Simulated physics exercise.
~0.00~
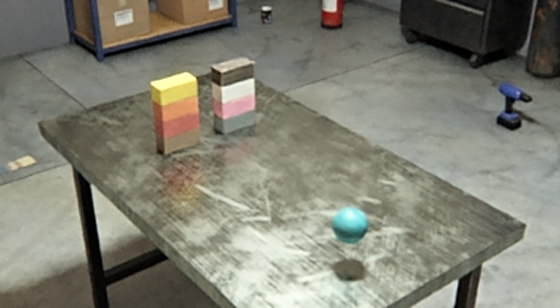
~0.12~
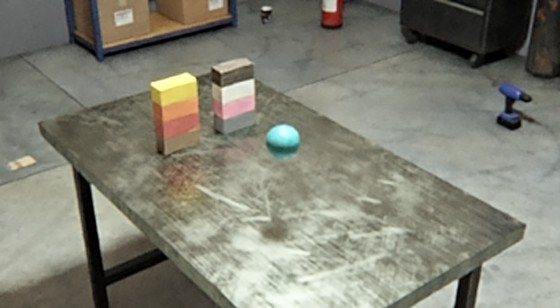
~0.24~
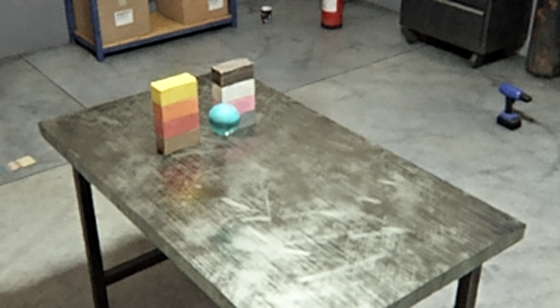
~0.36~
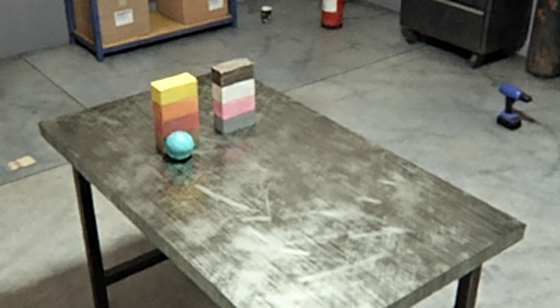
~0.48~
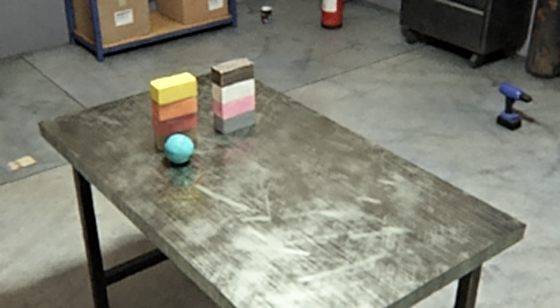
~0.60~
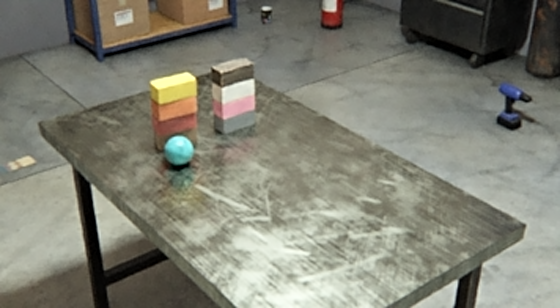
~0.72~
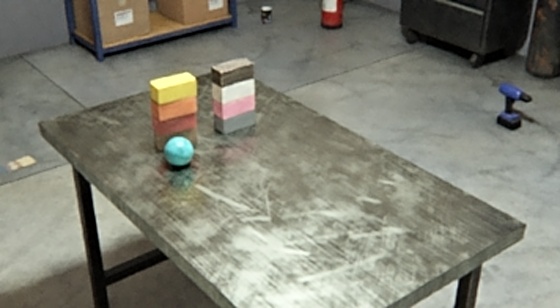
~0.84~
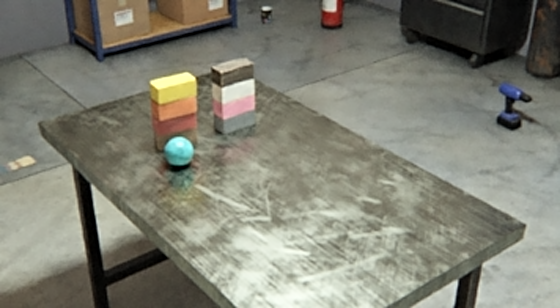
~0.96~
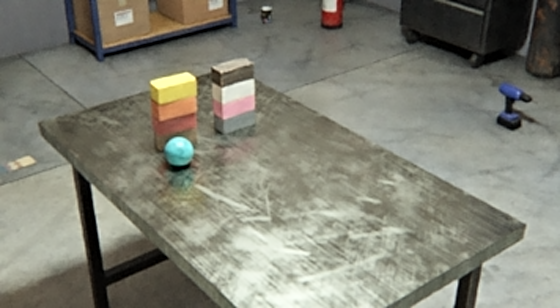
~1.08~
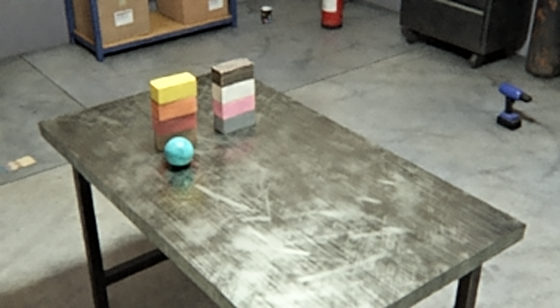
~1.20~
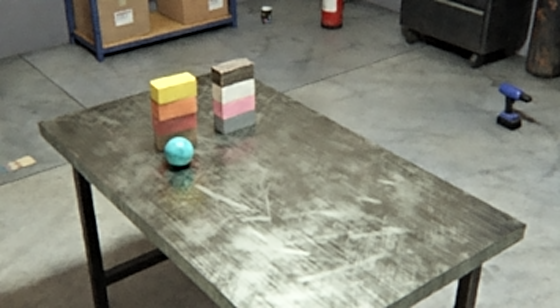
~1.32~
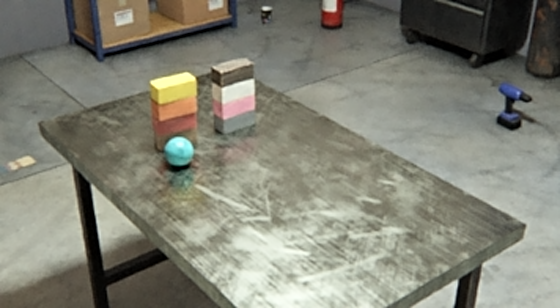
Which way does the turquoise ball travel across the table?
The turquoise ball travels to the left, toward the stacked blocks.
